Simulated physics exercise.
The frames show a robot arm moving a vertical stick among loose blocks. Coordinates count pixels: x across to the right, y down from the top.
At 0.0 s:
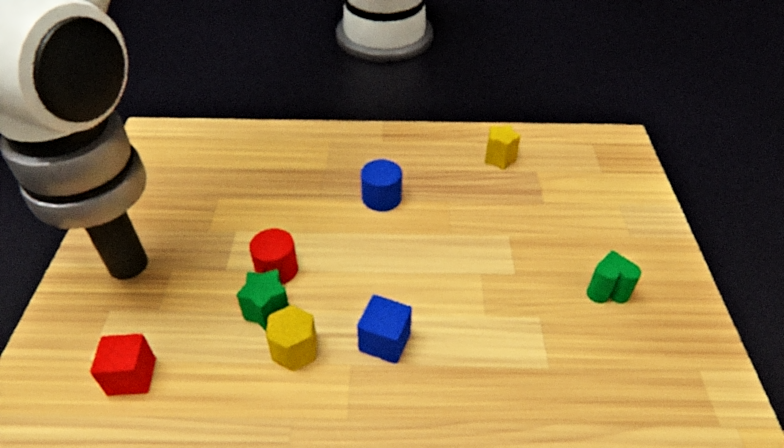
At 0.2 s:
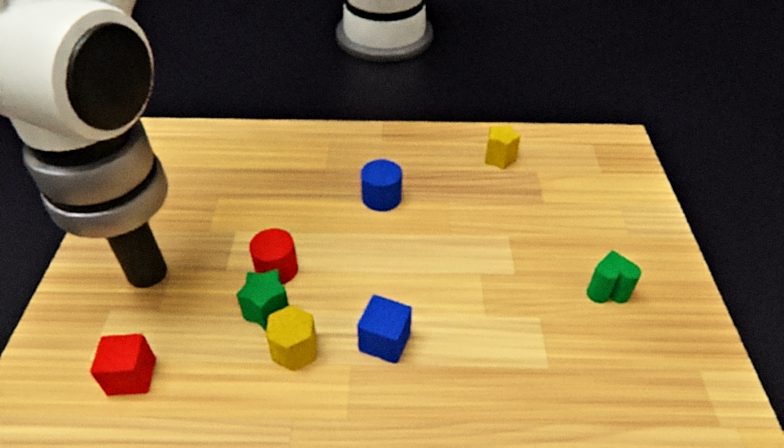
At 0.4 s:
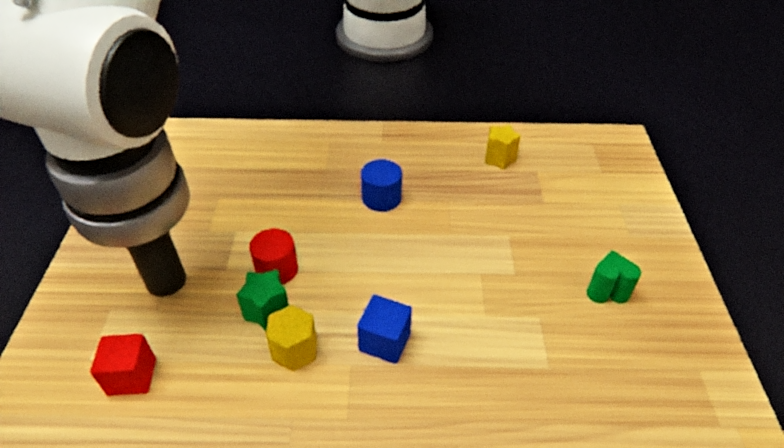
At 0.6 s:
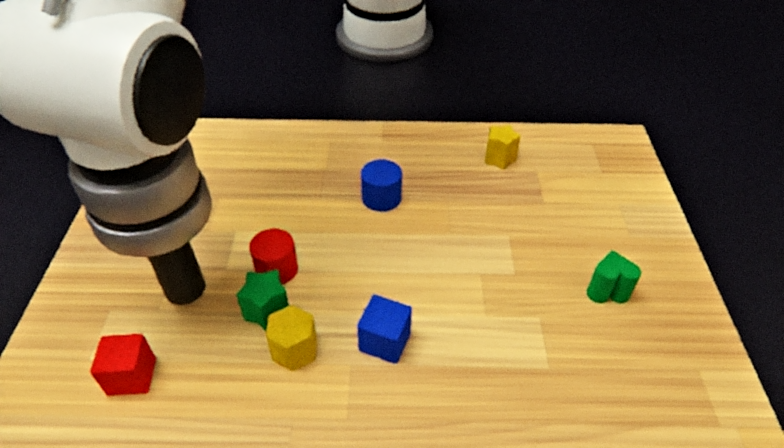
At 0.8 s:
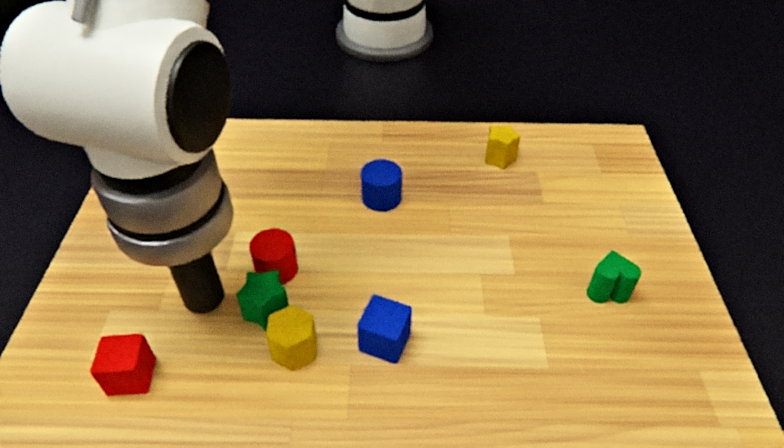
A robot arm slid its black stick slowly to the right and slightly toward the front of the wooden table, nearing the green star, while all the colored blocks stayed where they were.
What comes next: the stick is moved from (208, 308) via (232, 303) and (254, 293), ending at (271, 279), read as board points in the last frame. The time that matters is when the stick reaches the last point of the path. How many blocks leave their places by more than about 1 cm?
I expect two blocks to be moved by more than 1 cm.
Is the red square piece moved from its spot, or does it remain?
That block stands still.
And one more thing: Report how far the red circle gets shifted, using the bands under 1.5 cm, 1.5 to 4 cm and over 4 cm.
Movement: 1.5 to 4 cm.
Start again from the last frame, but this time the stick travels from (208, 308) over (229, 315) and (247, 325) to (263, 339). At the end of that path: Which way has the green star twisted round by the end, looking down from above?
It twists anticlockwise.
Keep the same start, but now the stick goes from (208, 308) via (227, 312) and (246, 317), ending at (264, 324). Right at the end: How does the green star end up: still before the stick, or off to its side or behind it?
I'd say the green star is still out in front of the stick at the end.
The first path, step by step. Halfway along, stick at (241, 288); green star at (270, 286), turned 10° clockwise.
At the end, stick at (268, 268); red square piece unmoved; green star at (279, 283), turned 35° clockwise; red circle at (290, 227); yellow hexagonal block unmoved.
